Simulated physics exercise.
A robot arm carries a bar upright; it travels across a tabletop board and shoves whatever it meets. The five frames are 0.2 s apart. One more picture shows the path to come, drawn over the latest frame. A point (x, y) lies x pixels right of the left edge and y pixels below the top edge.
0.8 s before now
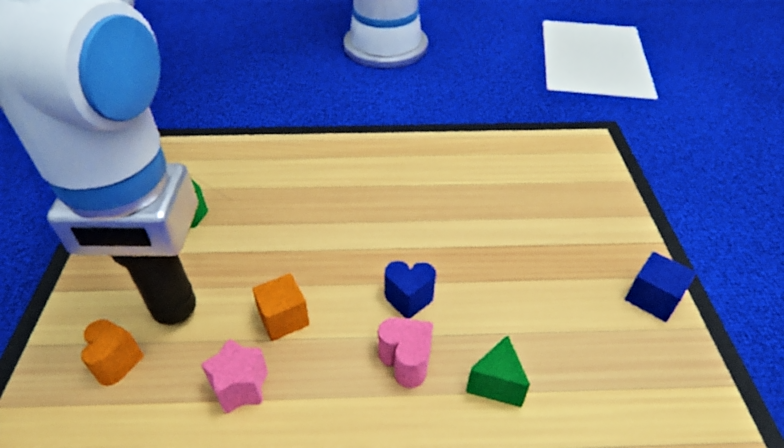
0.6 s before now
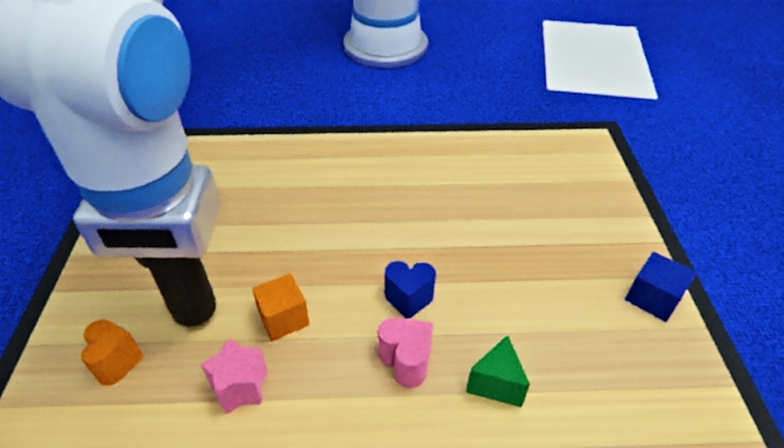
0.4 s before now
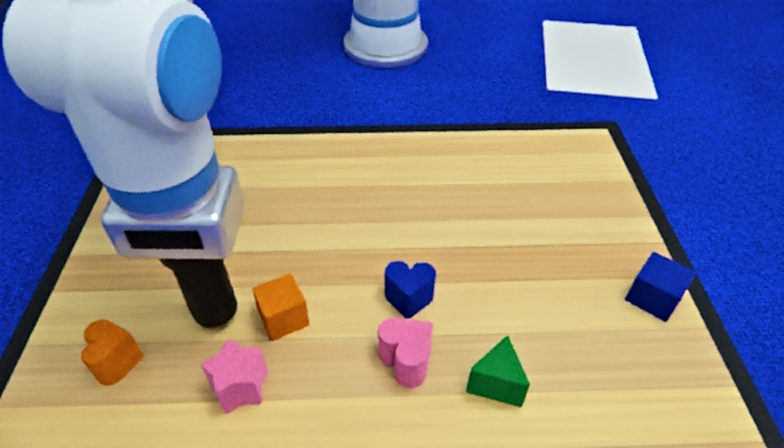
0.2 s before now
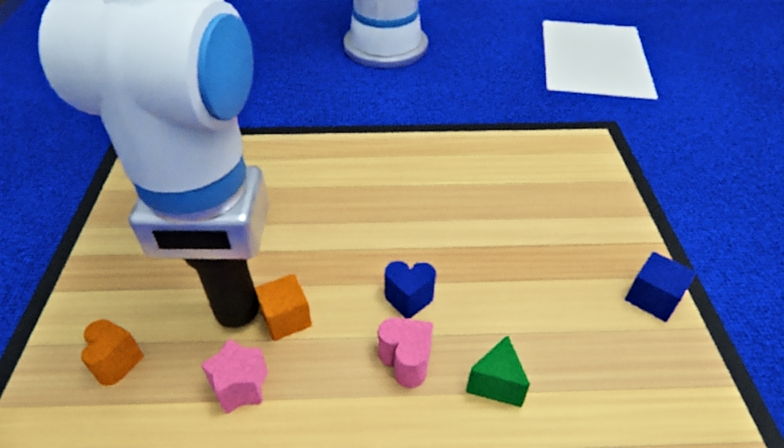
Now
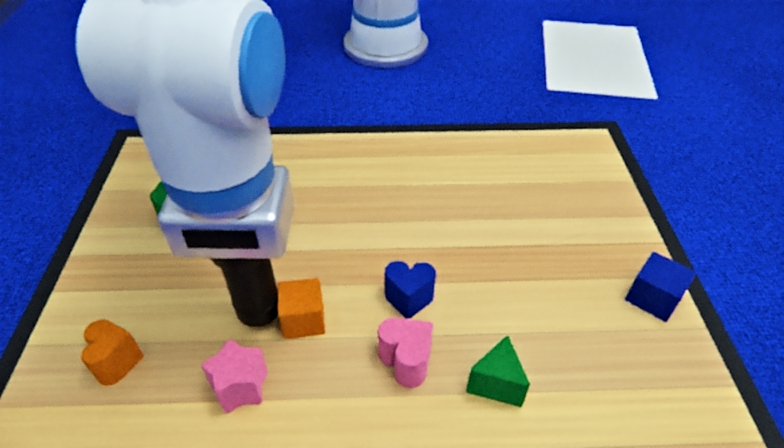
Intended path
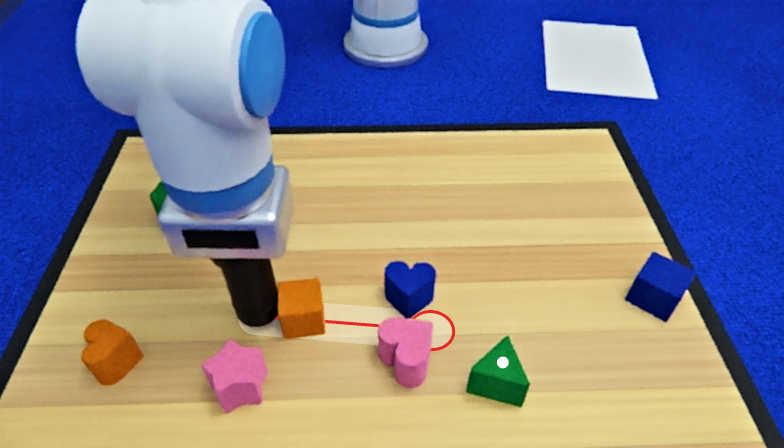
A white and blue robot arm with a dark bar at its tip moves steadily right across a wooden board, starting between an orange heart-shaped block and an orange square one. The bar meets the orange square block and pushes it slightly right, while the pink, blue and green blocks stay still.
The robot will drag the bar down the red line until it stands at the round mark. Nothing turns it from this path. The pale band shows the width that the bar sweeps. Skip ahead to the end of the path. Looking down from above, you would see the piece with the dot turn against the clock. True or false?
True
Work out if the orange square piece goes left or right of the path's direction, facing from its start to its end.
Towards the right-hand side.
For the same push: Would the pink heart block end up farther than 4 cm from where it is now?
Going by the path, yes.
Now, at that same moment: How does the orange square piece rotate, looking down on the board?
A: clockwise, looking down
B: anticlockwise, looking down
Answer: A.
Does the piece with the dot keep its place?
Final answer: No.
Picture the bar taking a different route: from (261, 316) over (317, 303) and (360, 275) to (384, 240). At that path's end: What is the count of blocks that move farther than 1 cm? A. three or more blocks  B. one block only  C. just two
The correct letter is B.
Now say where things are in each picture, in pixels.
The first picture shows bar tip at (175, 308); block tops, orange square piece at (278, 294); pink heart block at (408, 337); blue heart block at (410, 275); green triangular piece at (503, 362).
The second picture shows bar at (195, 309); blocks unchanged.
The third picture shows bar at (216, 310); blocks unchanged.
The fourth picture shows bar at (237, 310); orange square piece at (281, 294).
The fifth picture shows bar at (259, 310); orange square piece at (299, 296); pink heart block at (408, 337); blue heart block at (410, 275); green triangular piece at (503, 362).
Path on the board, from (261, 316) to (431, 330); the dot is on the green triangular piece.
What follows on the original path. One third of the way, bar at (317, 314); orange square piece at (358, 307), turned 20° clockwise.
Two thirds of the way, bar at (375, 319); orange square piece at (414, 325), turned 60° clockwise; pink heart block at (451, 361).
At the end, bar at (432, 323); orange square piece at (464, 346), turned 105° clockwise; pink heart block at (478, 391); blue heart block at (423, 271), turned 40° anticlockwise; green triangular piece at (522, 375), turned 45° anticlockwise.
